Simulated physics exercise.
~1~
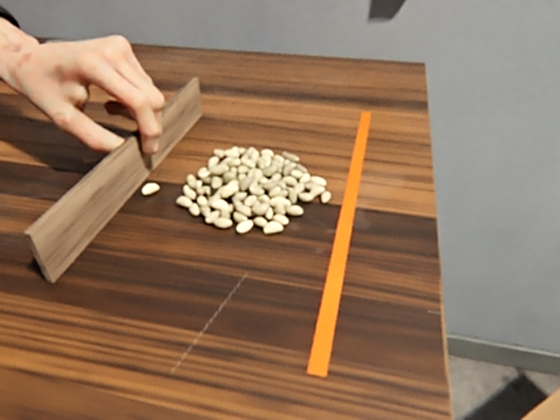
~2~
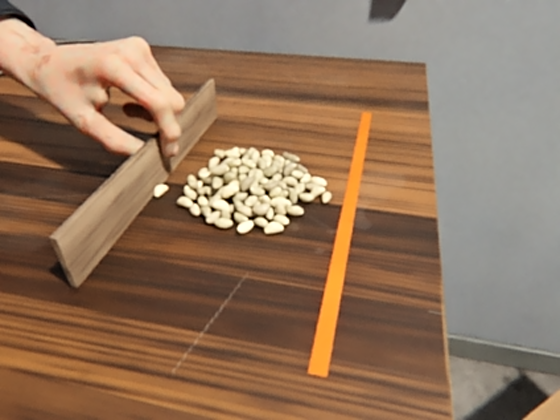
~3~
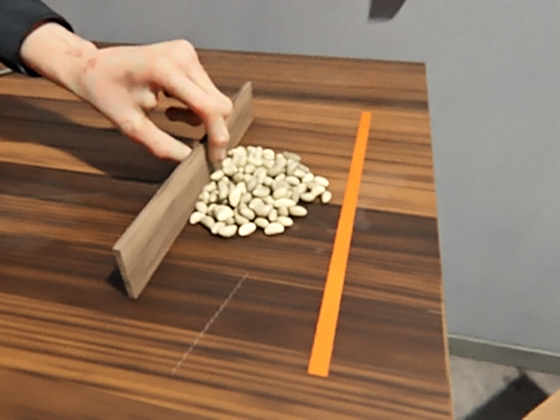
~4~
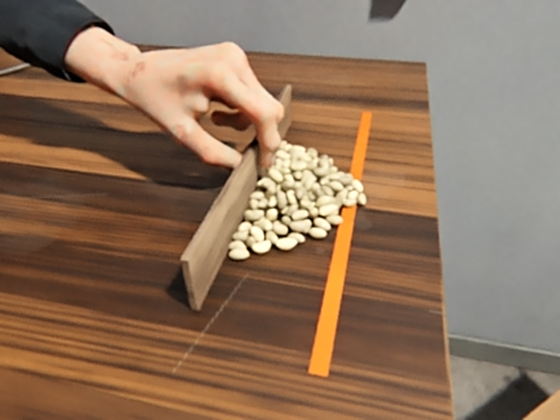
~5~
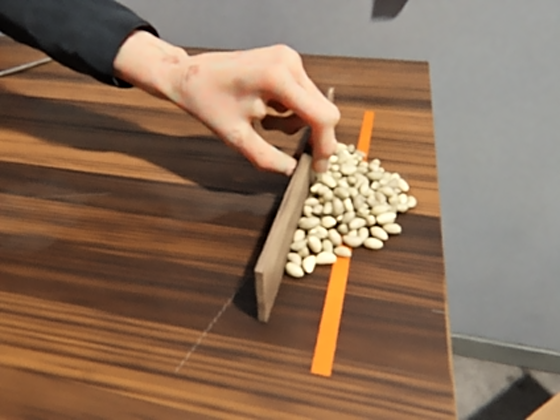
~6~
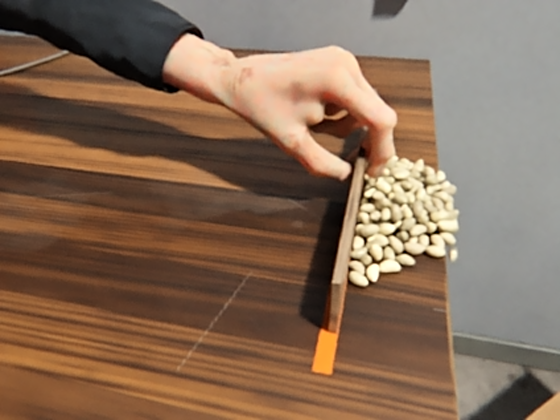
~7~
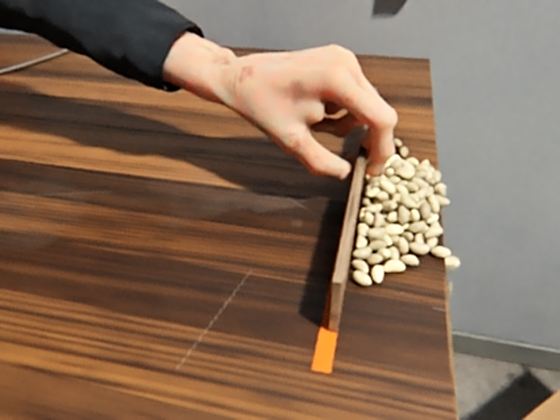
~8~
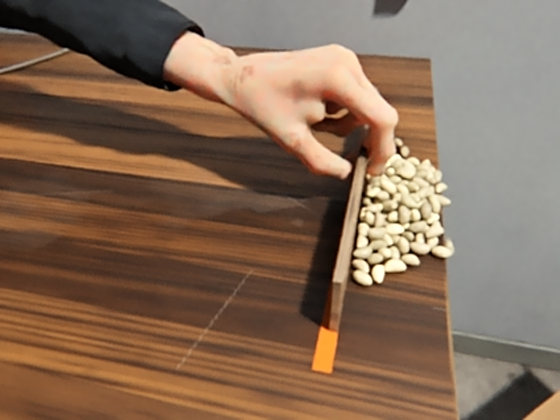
A hand slid an upright strip of wood to the right across a striped wooden table, pushing a heap of pale beans over the orange tape, then stopped at the tape with the beans bunched at the table's edge, a few jutting past it.
